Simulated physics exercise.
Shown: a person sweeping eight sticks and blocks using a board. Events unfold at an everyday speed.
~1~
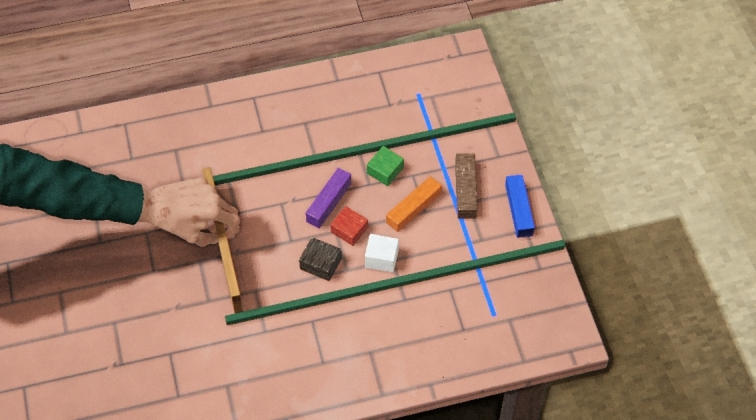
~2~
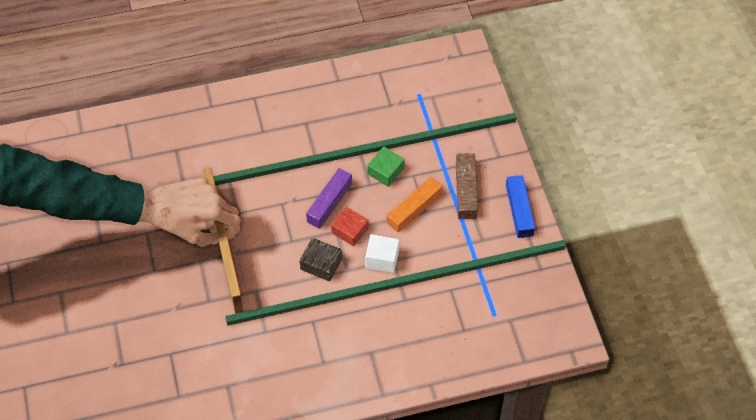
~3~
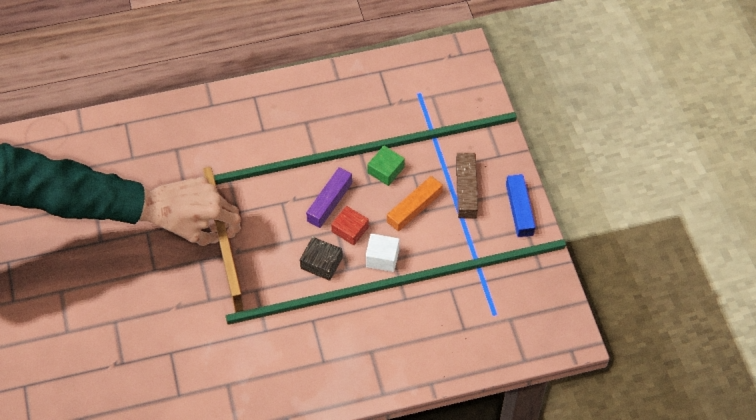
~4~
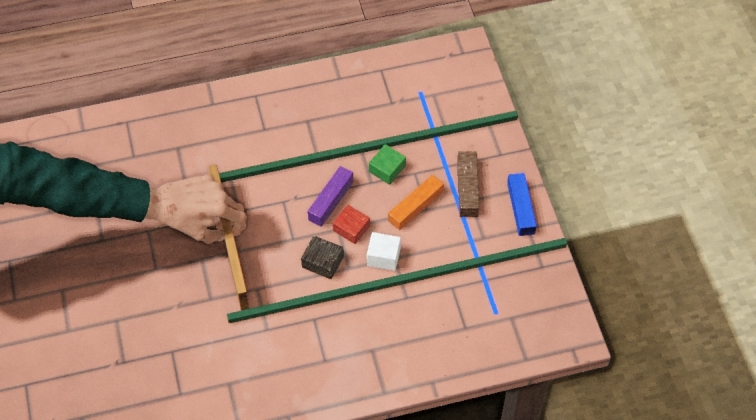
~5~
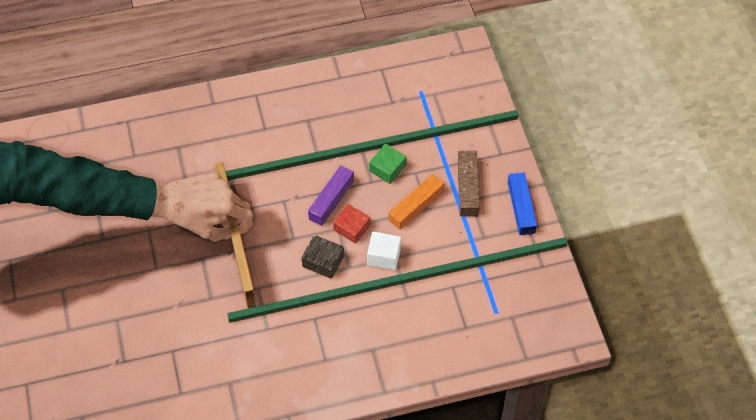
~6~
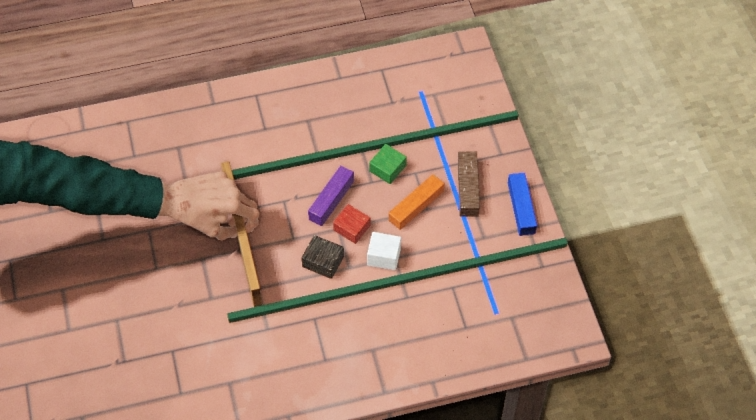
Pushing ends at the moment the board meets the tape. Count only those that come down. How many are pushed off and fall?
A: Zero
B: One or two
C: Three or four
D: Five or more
The answer is A.
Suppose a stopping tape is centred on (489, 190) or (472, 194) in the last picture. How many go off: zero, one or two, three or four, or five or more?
The falls would be either one or two; either one or two.
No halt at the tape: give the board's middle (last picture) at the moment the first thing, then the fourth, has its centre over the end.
At the first moment about (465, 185), at the next about (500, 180).
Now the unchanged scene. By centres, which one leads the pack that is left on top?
It's the blue stick that ends up nearest.
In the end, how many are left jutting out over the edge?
Count: 1.
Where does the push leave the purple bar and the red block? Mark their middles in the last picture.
Middles: Around (453, 158) and around (479, 191).
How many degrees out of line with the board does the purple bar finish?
Near 0 degrees.
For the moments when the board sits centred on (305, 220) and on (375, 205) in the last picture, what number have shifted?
I make it 1 at the first spot and 6 at the other.
Early on, none off yet; blue stick at rest near (522, 204); brown bar at rest near (469, 184); orange bar at rest near (417, 202).
A while later, none off yet; blue stick at rest near (522, 204); brown bar moving near (472, 183); orange bar travelled a little near (446, 198).
Finally, the number that fall off is zero.
